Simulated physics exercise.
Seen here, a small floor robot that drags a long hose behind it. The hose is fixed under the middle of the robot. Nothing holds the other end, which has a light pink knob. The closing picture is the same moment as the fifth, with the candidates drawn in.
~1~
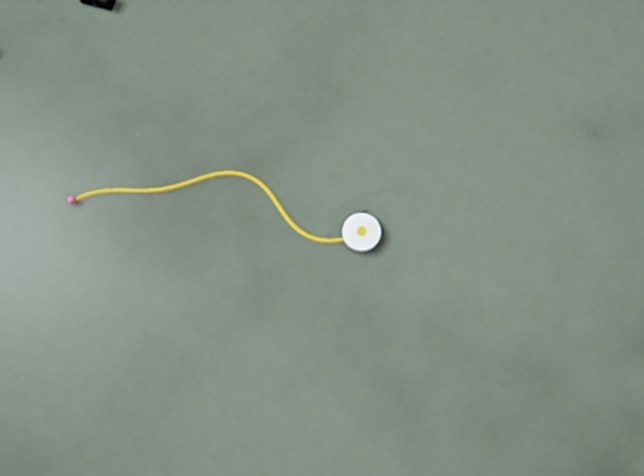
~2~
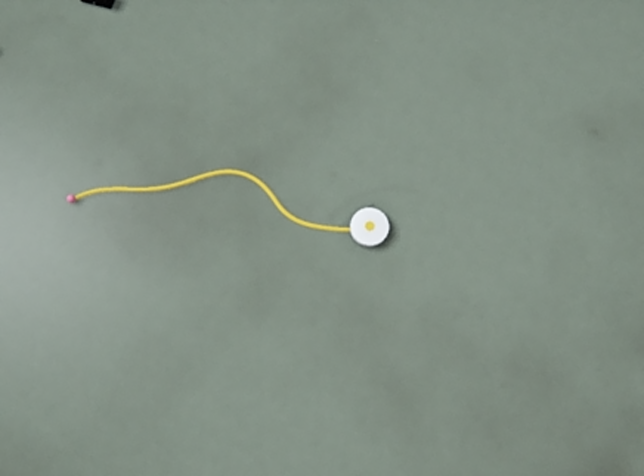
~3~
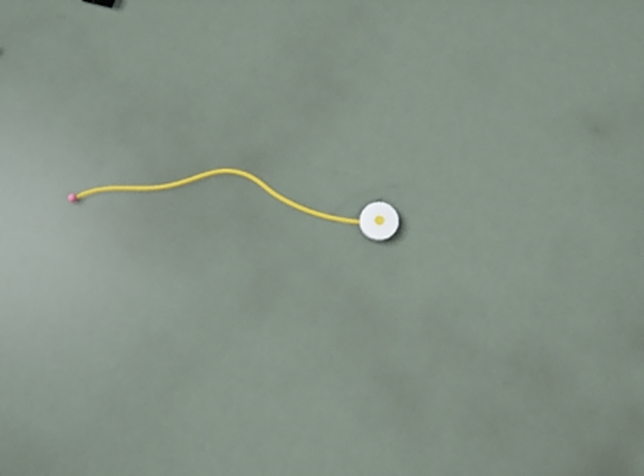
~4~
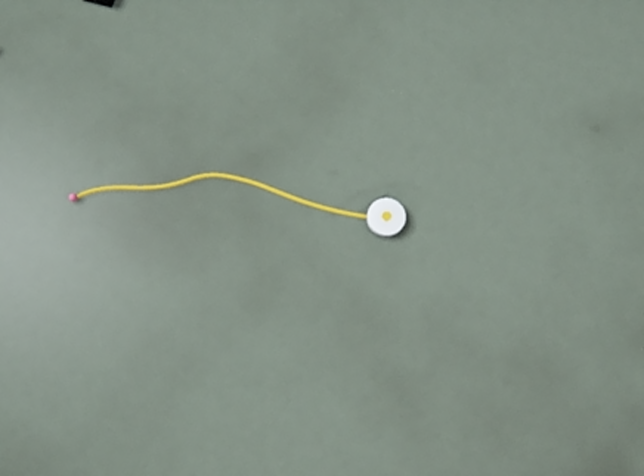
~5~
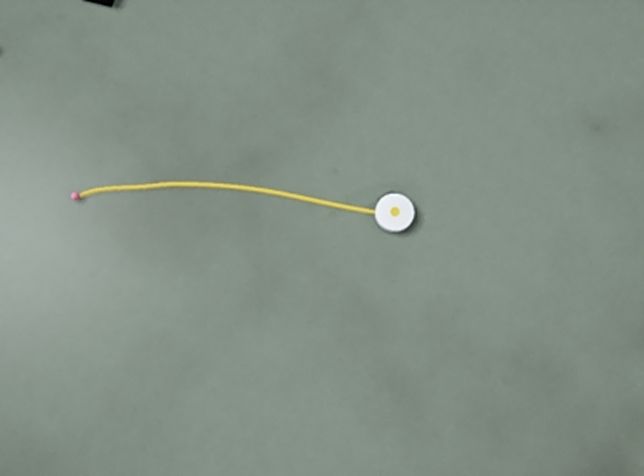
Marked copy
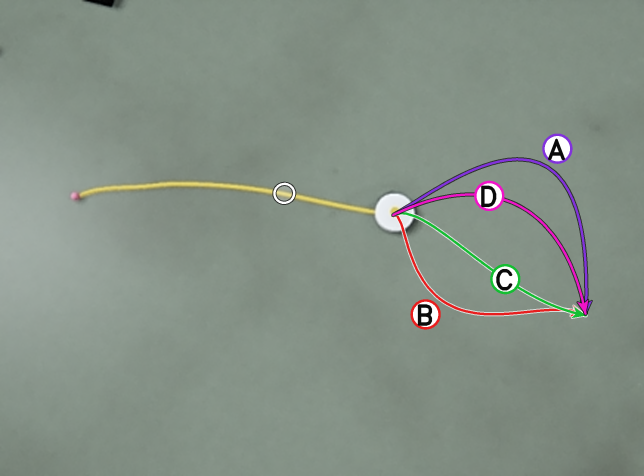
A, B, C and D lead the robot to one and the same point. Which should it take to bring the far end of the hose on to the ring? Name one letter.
D is the one.
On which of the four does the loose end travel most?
That is A.
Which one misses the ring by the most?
B.
On the marked copy, A from (393, 215) via (539, 163) to (586, 314); B from (393, 215) via (461, 310) to (584, 315); C from (393, 215) via (485, 265) to (586, 315); D from (393, 215) via (516, 204) to (586, 314); the ring at (284, 193).
With D. Early on, robot (485, 193), middle of the hose (320, 195), free end (163, 190).
Further on, robot (565, 246), middle of the hose (400, 203), free end (243, 192).
At the end, robot (590, 315), middle of the hose (438, 225), free end (284, 194); the free end is on the ring.
As for the rest, A leaves the free end at (298, 184); B leaves the free end at (265, 223); C leaves the free end at (270, 207).
